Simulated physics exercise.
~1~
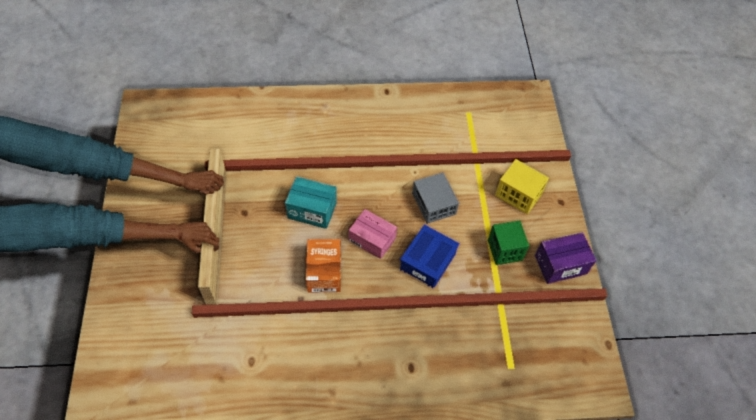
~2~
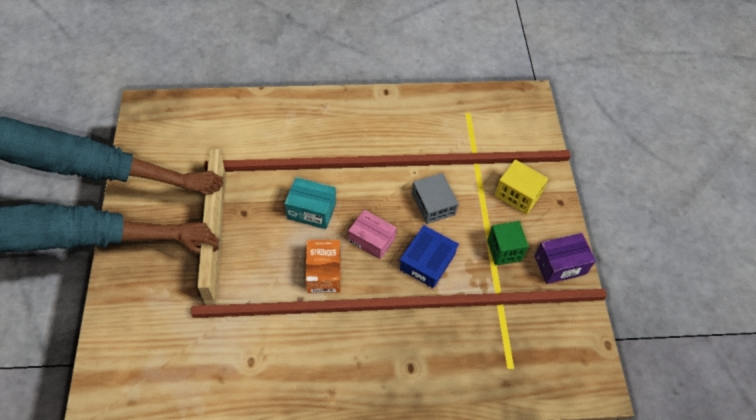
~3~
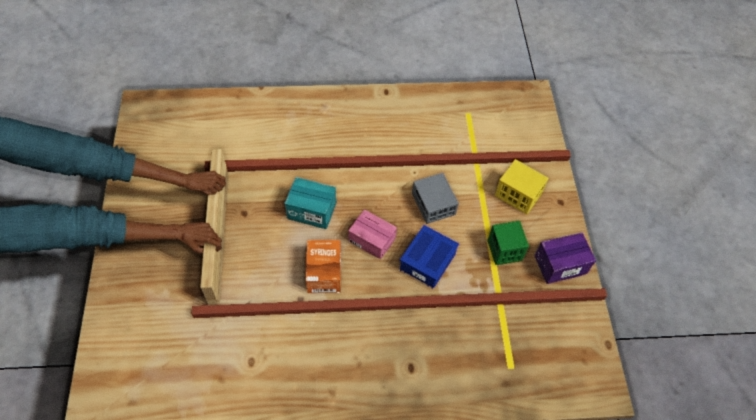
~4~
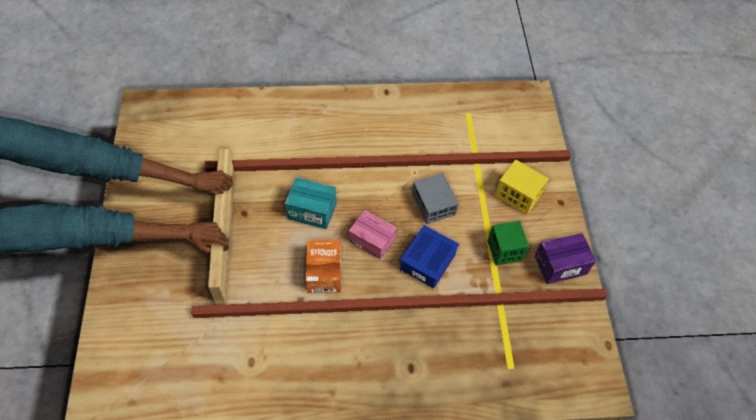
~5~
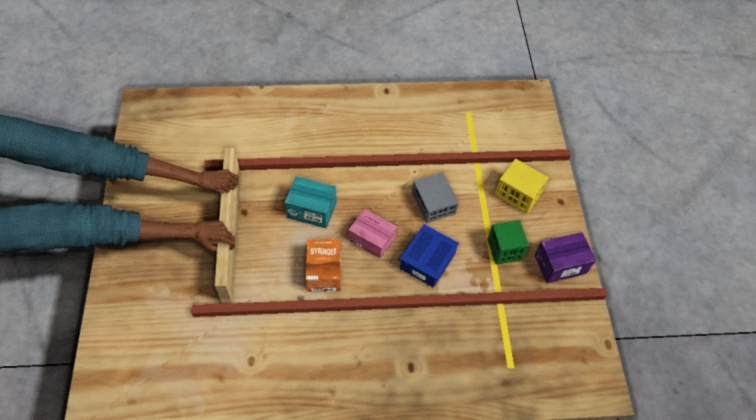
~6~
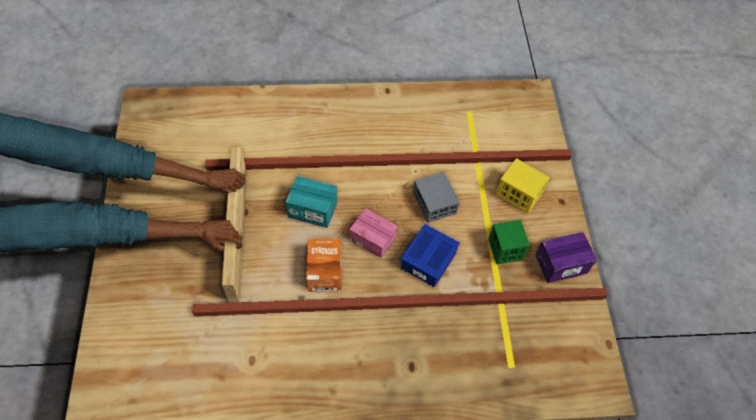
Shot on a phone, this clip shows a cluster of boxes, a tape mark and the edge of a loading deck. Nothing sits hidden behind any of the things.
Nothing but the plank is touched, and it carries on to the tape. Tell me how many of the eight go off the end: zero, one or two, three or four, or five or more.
The drop count fails to reach three, yet is not nil.
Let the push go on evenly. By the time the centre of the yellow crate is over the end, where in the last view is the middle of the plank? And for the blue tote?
Roughly (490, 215); for the second one, roughly (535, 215).
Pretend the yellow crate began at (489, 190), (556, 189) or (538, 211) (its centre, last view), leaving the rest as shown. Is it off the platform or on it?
Going through the three places, it is not lost; is not lost; is not lost.
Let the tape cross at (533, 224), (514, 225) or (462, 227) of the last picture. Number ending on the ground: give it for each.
Tallies in the order asked: 4, 3, 0.
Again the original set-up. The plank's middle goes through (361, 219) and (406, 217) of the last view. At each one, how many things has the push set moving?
3 at one spot and 5 at the other.
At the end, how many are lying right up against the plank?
It touches 3.
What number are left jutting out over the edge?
That comes to 2 of them.
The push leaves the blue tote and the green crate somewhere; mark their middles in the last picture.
The blue tote at (549, 243), the green crate at (585, 241).
Soon after, none off yet; purple parcel at rest near (566, 258); yellow crate at rest near (522, 186); green crate at rest near (509, 242).
After that, none off yet; purple parcel displaced a little near (579, 260); yellow crate displaced a little near (537, 186); green crate displaced about its own width near (539, 243).
In the end, the number that fall off is one or two; gone, purple parcel.
